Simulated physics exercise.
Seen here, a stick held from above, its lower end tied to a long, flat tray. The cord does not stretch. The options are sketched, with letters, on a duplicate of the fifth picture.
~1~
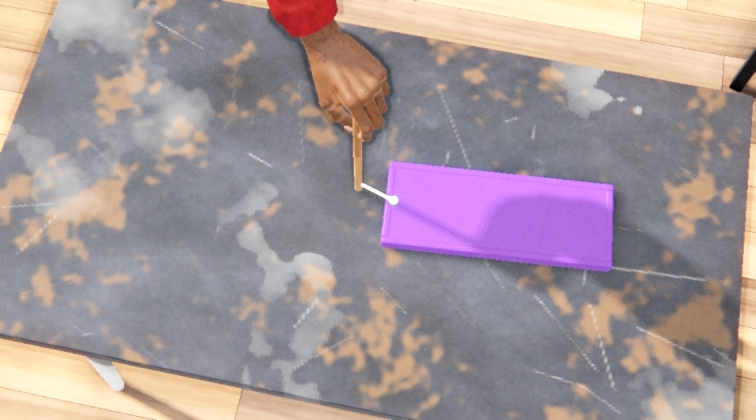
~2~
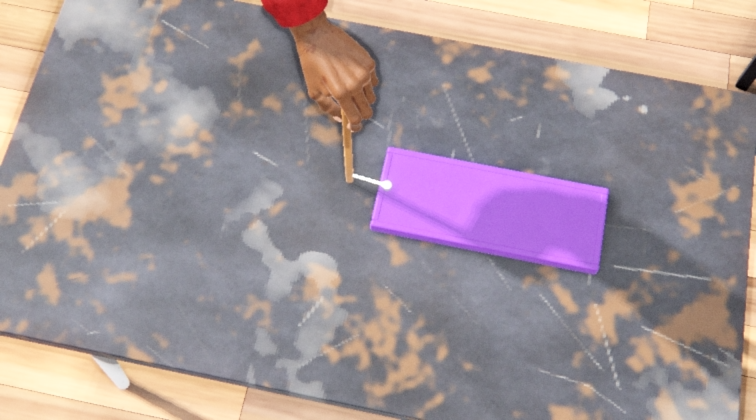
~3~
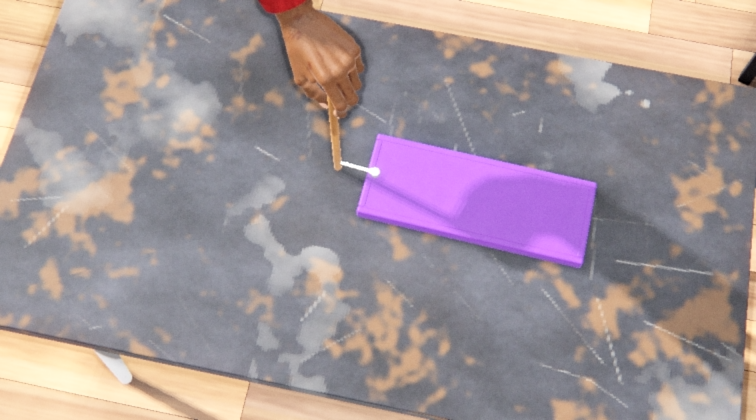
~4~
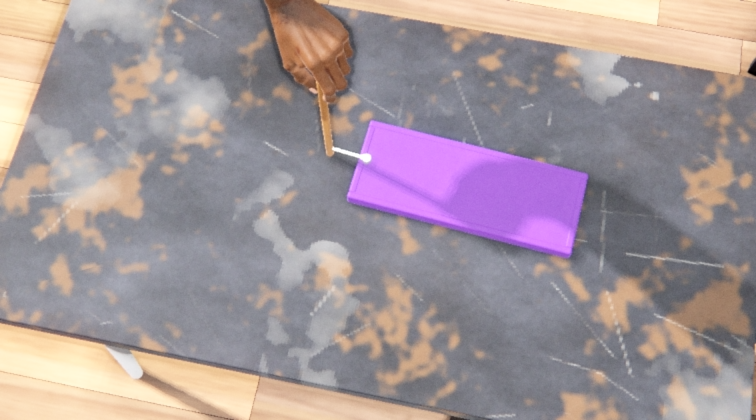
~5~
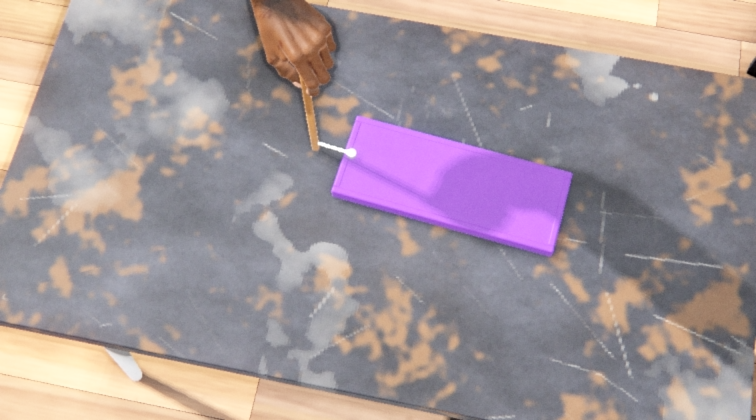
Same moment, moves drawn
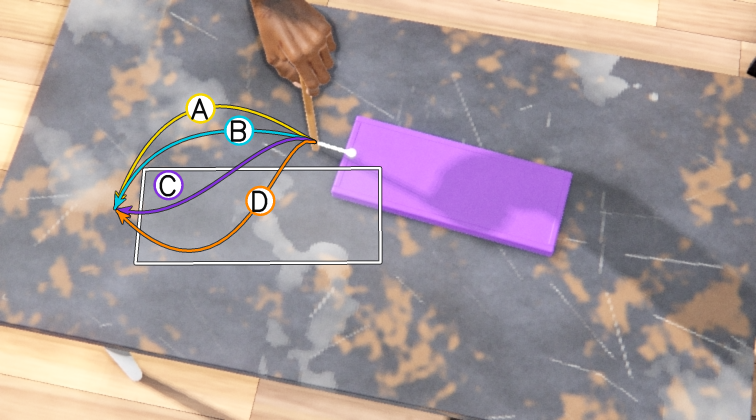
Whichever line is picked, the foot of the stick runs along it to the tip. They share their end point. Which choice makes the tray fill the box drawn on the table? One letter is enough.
D is the one.
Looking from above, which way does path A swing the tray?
It turns anticlockwise.
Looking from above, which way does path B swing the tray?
On that path, anticlockwise.
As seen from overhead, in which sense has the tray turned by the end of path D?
It turns anticlockwise.
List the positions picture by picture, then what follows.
Purple tray (499, 213), in the first frame.
Purple tray (491, 206), in the second frame.
Purple tray (478, 197), in the third frame.
Purple tray (468, 185), in the fourth frame.
Purple tray (452, 182), in the fifth frame.
On the copy, A from (315, 142) via (192, 111) to (116, 206); B from (315, 142) via (201, 135) to (115, 209); C from (315, 142) via (220, 180) to (118, 210); D from (315, 142) via (227, 237) to (117, 211); the outline at (260, 215).
On D. First, foot of the stick (257, 207), middle of the tray (401, 187).
Then, foot of the stick (180, 251), middle of the tray (324, 213).
Finally, foot of the stick (116, 209), middle of the tray (261, 214); it lies in the outline.
By contrast, A leaves its middle at (253, 161); B leaves its middle at (256, 170); C leaves its middle at (261, 193).
